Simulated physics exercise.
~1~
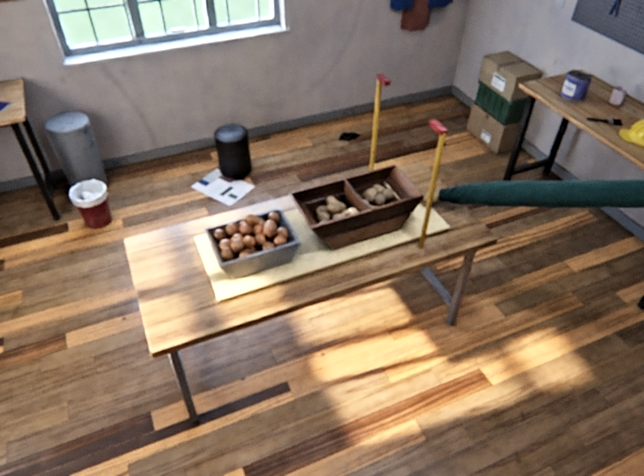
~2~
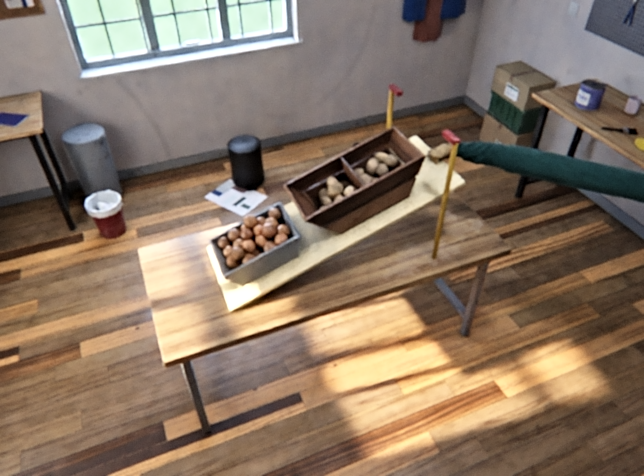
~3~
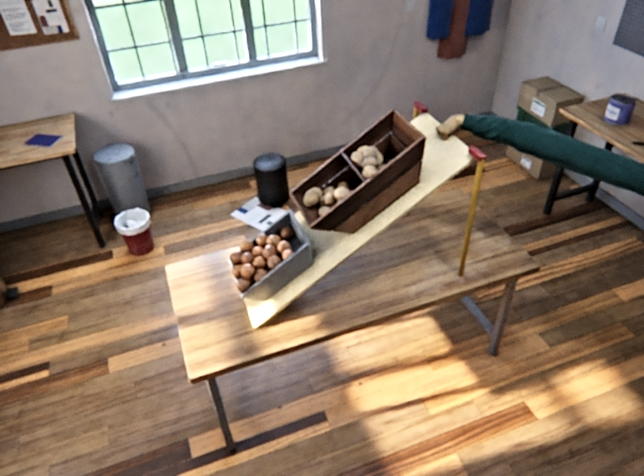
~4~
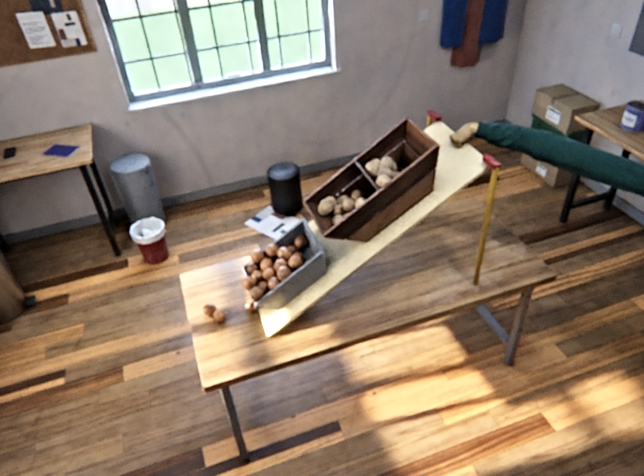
Hinged board on a table being tilted steeply by a green-sleeved arm, a few round brown pieces spilling from its grey box.
